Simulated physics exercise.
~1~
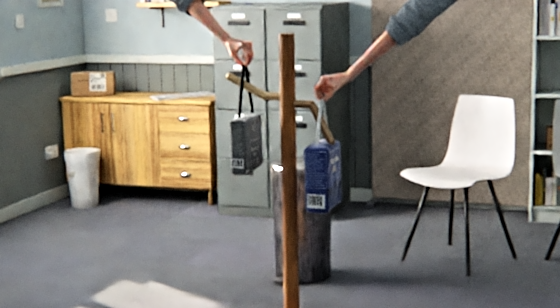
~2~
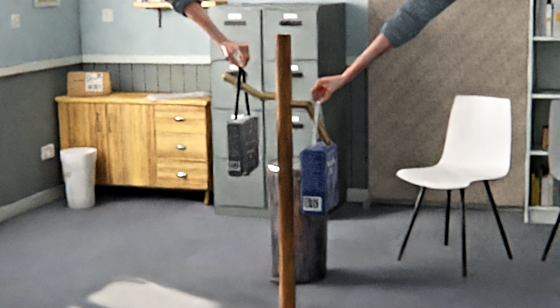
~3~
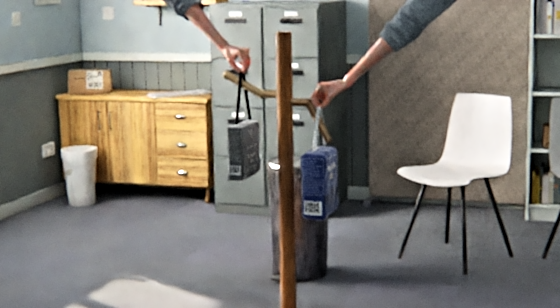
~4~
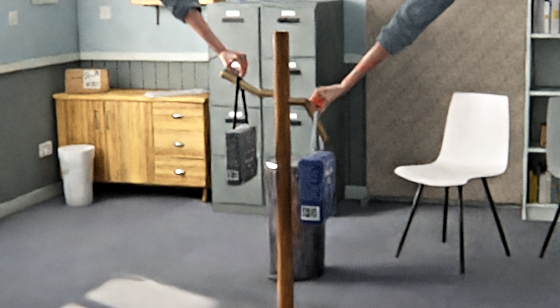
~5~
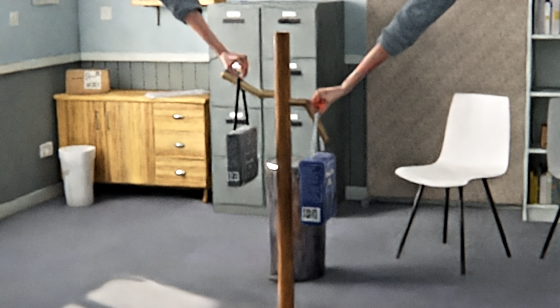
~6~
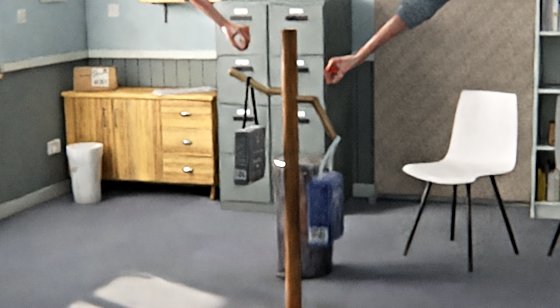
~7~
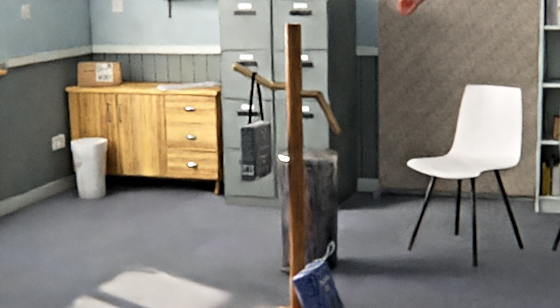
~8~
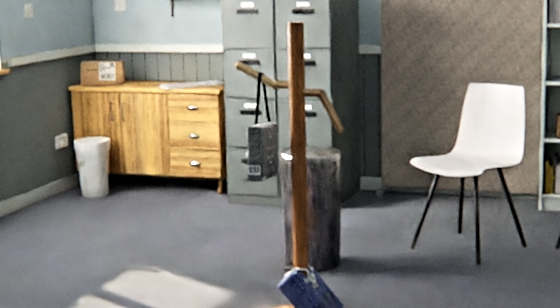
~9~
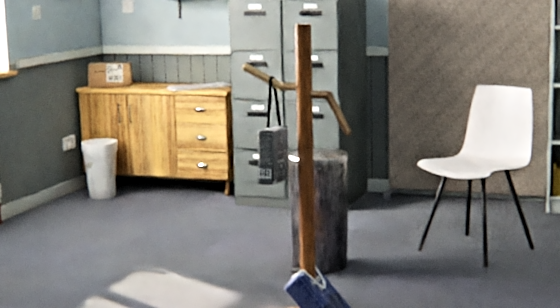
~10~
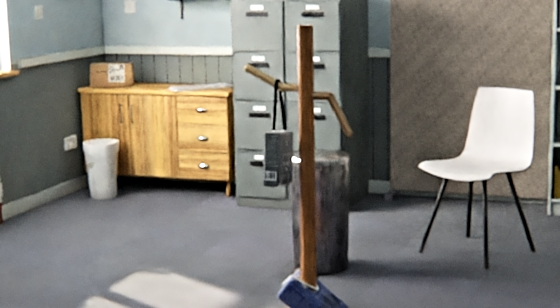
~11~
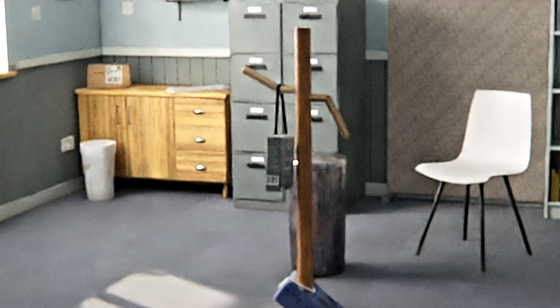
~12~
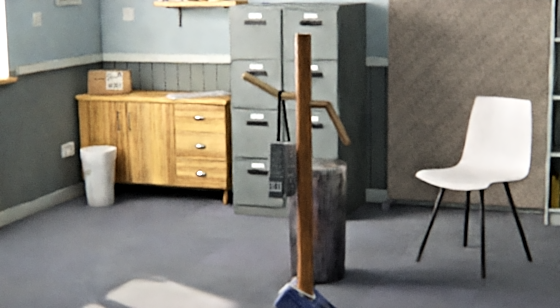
Blue sack slipping off a wooden post's right peg to the floor after two hands release it, grey bag staying hung left.
